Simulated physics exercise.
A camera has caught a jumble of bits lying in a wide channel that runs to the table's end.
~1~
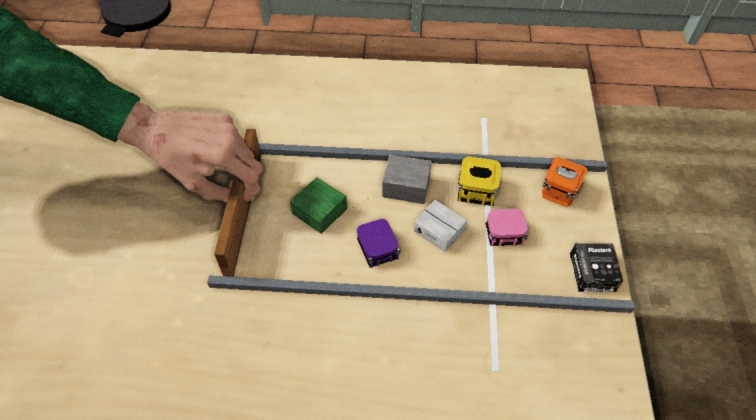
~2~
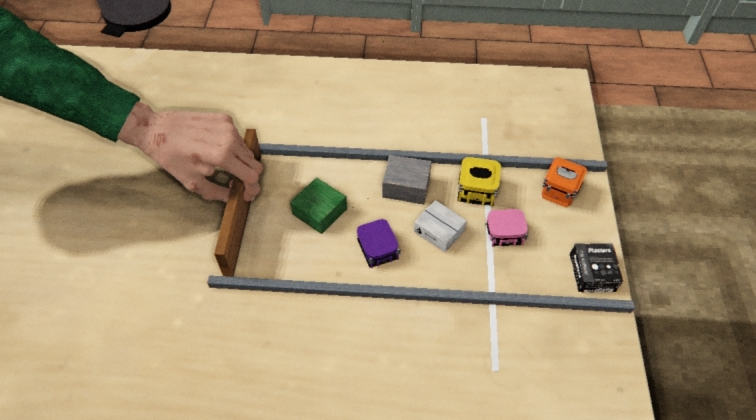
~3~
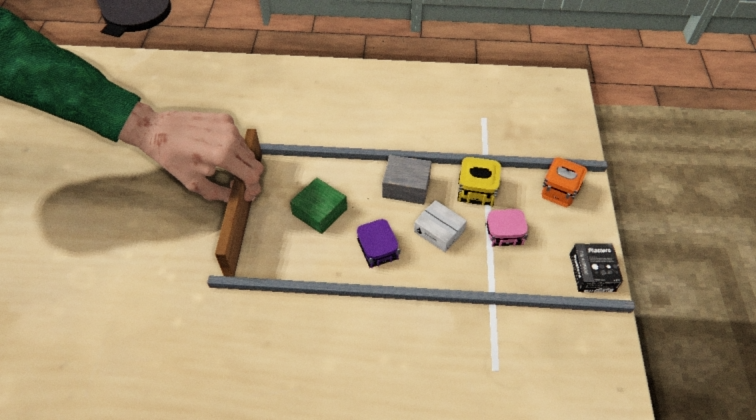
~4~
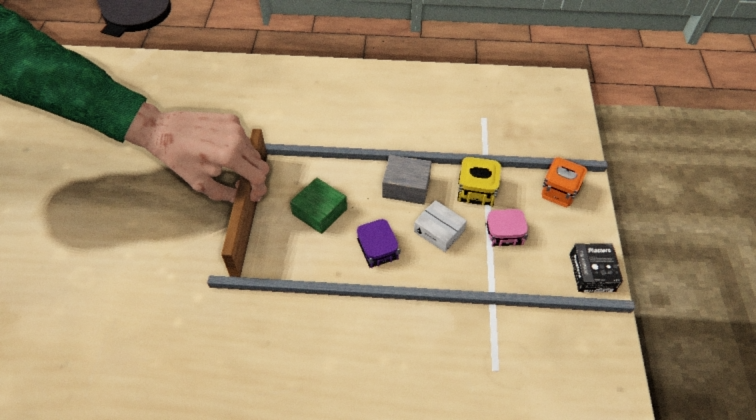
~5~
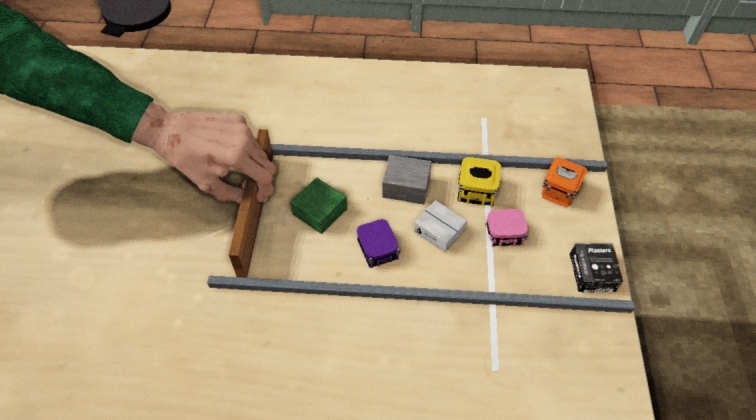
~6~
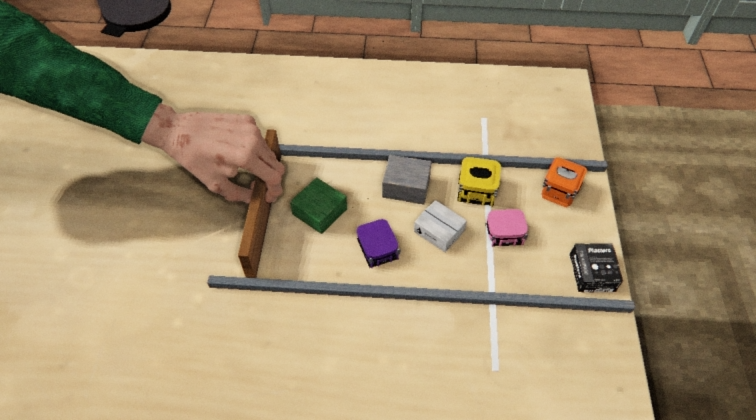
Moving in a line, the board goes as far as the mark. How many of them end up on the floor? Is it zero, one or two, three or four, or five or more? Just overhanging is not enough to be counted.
I would say zero.
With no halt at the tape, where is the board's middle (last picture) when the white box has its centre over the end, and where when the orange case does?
About (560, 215), and about (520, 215) for the other.
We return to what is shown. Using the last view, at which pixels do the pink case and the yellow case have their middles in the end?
The pink case ends at (589, 233) and the yellow case at (552, 186).
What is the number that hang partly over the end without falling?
Number: 0.
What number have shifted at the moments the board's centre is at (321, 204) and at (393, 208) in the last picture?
The count is 1 at the first point and 4 at the second.
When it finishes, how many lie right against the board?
The figure is 3.
Soon after, none off yet; black box at rest near (596, 268); orange case at rest near (563, 183); pink case at rest near (506, 228).
At rest, the number that fall off is zero.
